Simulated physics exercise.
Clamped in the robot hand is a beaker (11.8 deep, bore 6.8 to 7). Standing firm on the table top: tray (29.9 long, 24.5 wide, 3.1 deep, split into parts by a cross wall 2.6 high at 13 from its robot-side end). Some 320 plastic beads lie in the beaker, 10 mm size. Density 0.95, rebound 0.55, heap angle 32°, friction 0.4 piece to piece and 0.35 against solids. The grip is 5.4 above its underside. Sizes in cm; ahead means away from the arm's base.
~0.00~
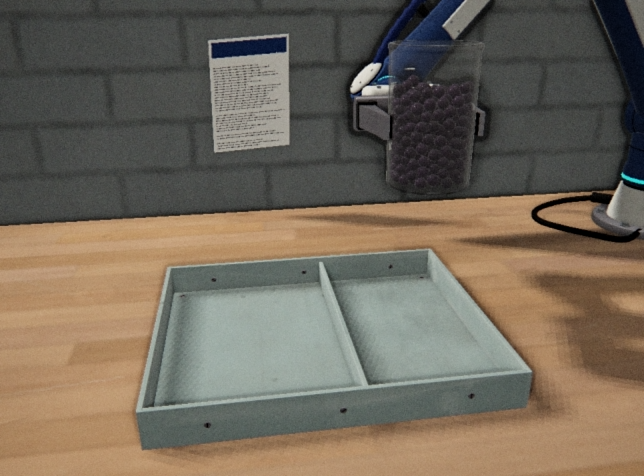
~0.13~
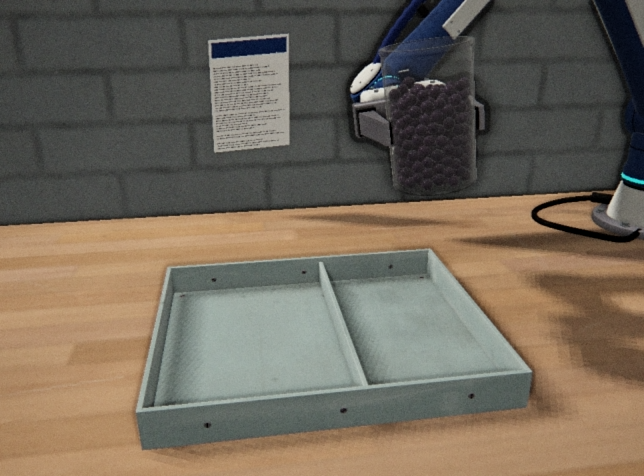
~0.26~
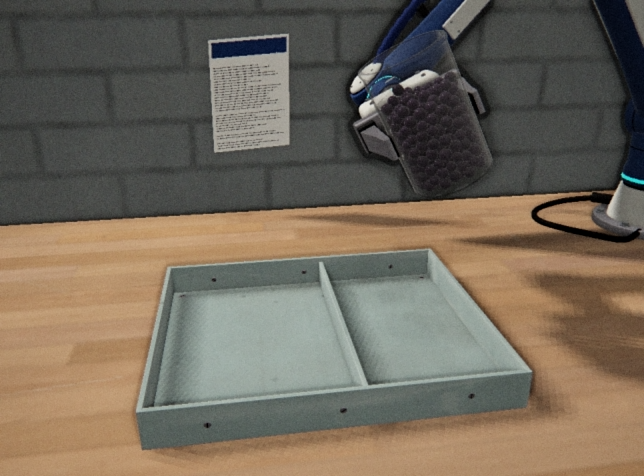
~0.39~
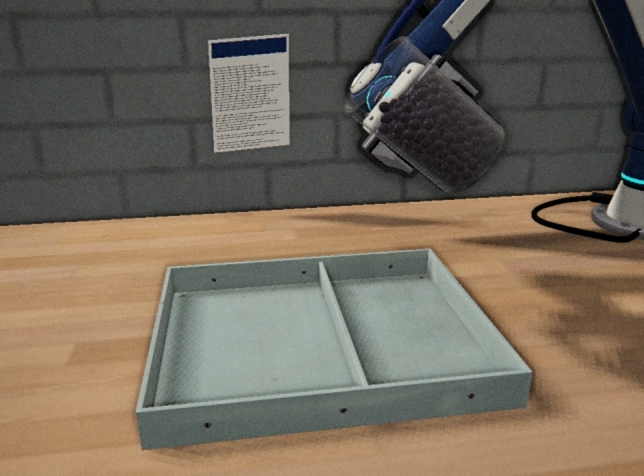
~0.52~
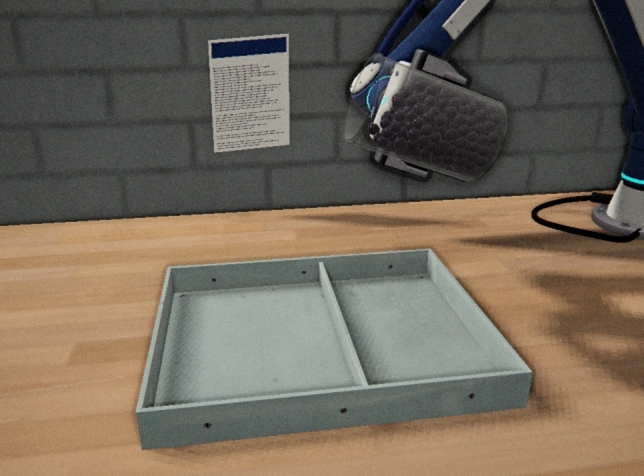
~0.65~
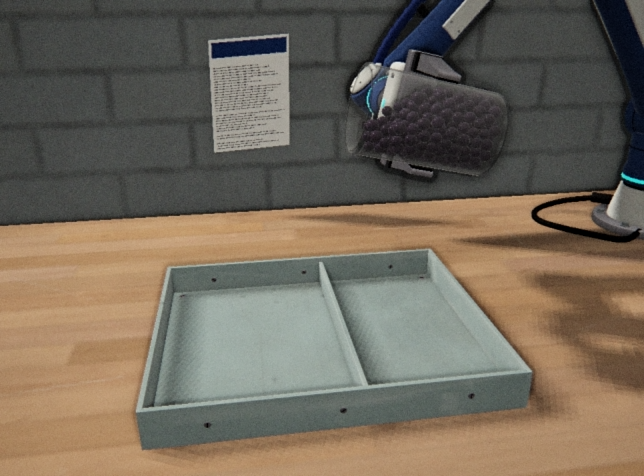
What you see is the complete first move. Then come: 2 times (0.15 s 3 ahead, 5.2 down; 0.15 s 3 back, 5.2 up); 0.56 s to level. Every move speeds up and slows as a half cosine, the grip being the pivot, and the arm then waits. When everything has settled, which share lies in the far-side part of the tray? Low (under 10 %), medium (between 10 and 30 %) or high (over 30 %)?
In the far-side part of the tray the share is low, under 10 %.
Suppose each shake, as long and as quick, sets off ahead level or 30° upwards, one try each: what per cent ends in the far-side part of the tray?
Some 45 and 60 per cent.
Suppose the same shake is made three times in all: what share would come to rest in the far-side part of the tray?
It would be near 5 per cent.
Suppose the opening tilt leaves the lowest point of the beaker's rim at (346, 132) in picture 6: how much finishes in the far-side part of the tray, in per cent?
Some 0 per cent.
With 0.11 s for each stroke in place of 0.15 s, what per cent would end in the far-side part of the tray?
It would be near 10 per cent.
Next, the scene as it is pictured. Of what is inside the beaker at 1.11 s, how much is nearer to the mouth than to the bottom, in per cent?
Roughly 35 per cent.
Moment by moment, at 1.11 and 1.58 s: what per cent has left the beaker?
In turn: 0, 5.
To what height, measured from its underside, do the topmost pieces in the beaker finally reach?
Some 10.5 cm.
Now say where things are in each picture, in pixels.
The first picture shows beaker middle at (431, 118), level; upper third of the load around (430, 103), from x 395 to 470, top at y 80; 317 in the beaker.
The second picture shows beaker middle at (430, 118), tilted 7° forward; upper third of the load around (430, 104), from x 395 to 465, top at y 85.
The third picture shows beaker middle at (429, 118), tilted 27° forward; upper third of the load around (431, 107), from x 385 to 480, top at y 80.
The fourth picture shows beaker middle at (427, 120), tilted 50° forward; upper third of the load around (431, 108), from x 385 to 490, top at y 80.
The fifth picture shows beaker middle at (426, 122), tilted 70° forward; upper third of the load around (437, 108), from x 375 to 495, top at y 85.
The sixth picture shows beaker middle at (425, 122), tilted 77° forward; upper third of the load around (444, 109), from x 370 to 495, top at y 90; 317 in the beaker.
After 1.11 s, tilted 77° forward, highest piece 18 above the table; 312 in the beaker, 5 in the far-side part.
After 1.58 s, tilted 28° forward, highest piece 25 above the table; 303 in the beaker, 12 in the far-side part, 2 in the robot-side part.
After 2.01 s, level, highest piece 26 above the table; 303 in the beaker, 12 in the far-side part, 2 in the robot-side part.
After 3.06 s, level, highest piece 26 above the table; 303 in the beaker, 12 in the far-side part, 2 in the robot-side part.
At rest, 303 in the beaker, 12 in the far-side part, 2 in the robot-side part. That is 4 % in the far-side part of the tray.
